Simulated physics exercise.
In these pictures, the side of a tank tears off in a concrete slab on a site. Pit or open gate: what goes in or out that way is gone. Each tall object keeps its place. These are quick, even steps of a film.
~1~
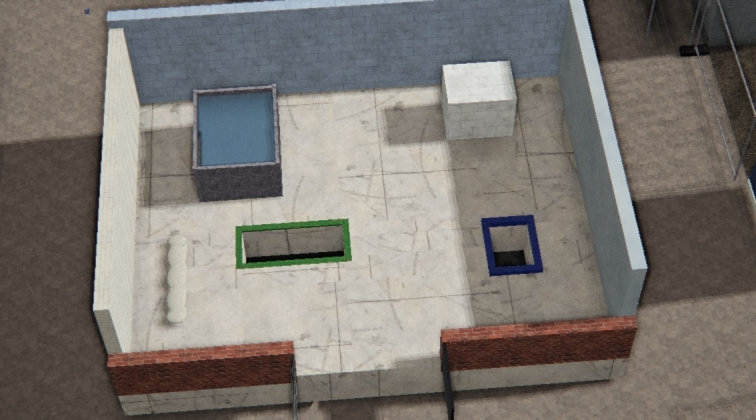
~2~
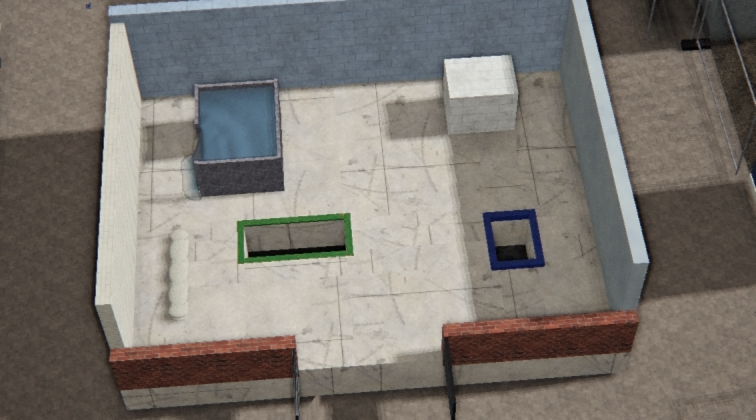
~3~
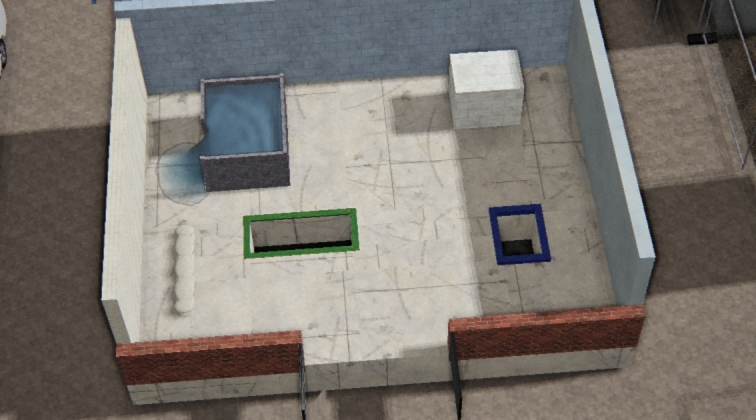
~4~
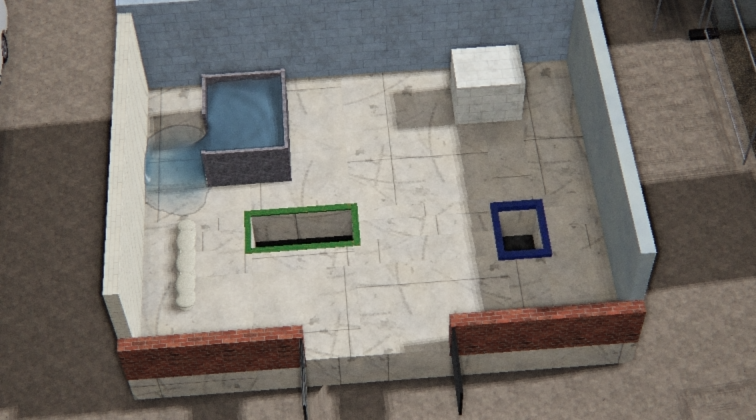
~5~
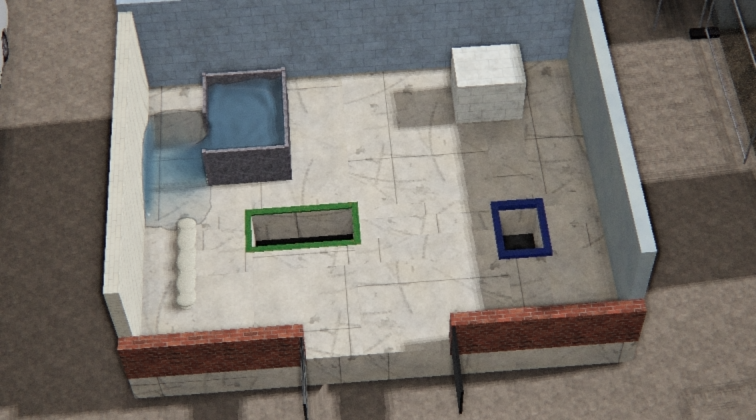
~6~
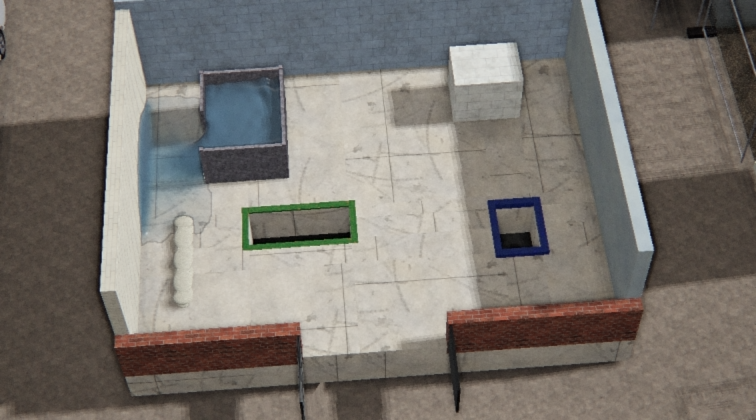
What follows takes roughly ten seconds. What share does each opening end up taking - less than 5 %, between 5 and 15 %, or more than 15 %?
In the end, the gate takes less than 5 %, the blue pit takes less than 5 %, the green pit takes between 5 and 15 %.
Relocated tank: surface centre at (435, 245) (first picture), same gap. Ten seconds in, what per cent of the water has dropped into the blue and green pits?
Shares - blue: 0 in a hundred, green: 20 in a hundred.
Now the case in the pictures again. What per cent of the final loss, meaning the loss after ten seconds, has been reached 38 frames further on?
Near 50 in a hundred.
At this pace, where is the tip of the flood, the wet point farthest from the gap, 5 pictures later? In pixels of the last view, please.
At about (138, 356).
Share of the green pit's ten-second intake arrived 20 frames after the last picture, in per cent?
5 %.
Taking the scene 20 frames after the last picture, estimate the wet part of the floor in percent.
About 45 per cent.
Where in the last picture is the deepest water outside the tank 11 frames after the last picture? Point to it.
Look close to (138, 356).
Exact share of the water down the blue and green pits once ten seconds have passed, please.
Around 0 percent for the first, around 12 percent for the second.
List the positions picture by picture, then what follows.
Still water in the water tank at (236, 129), in the first frame.
The front is at (199, 198), out from the gap at (202, 162), in the second frame.
The front is at (162, 162), out from the gap at (208, 160), in the third frame.
The front is at (146, 197), out from the gap at (210, 156), in the fourth frame.
Water pours out at (210, 155) and has run to (146, 223), in the fifth frame.
The front is at (142, 240), out from the gap at (207, 153), in the sixth frame.
A moment on, water covers 15 % of the floor; the gate 0 %, the blue pit 0 %, the green pit 0 %.
Next, water covers 20 % of the floor; the gate 0 %, the blue pit 0 %, the green pit 0 %.
Then, water covers 45 % of the floor; the gate 0 %, the blue pit 0 %, the green pit 1 %.
Later, water covers 80 % of the floor; the gate 1 %, the blue pit 0 %, the green pit 6 %.
In the end, water covers 90 % of the floor; the gate 3 %, the blue pit 0 %, the green pit 12 %.
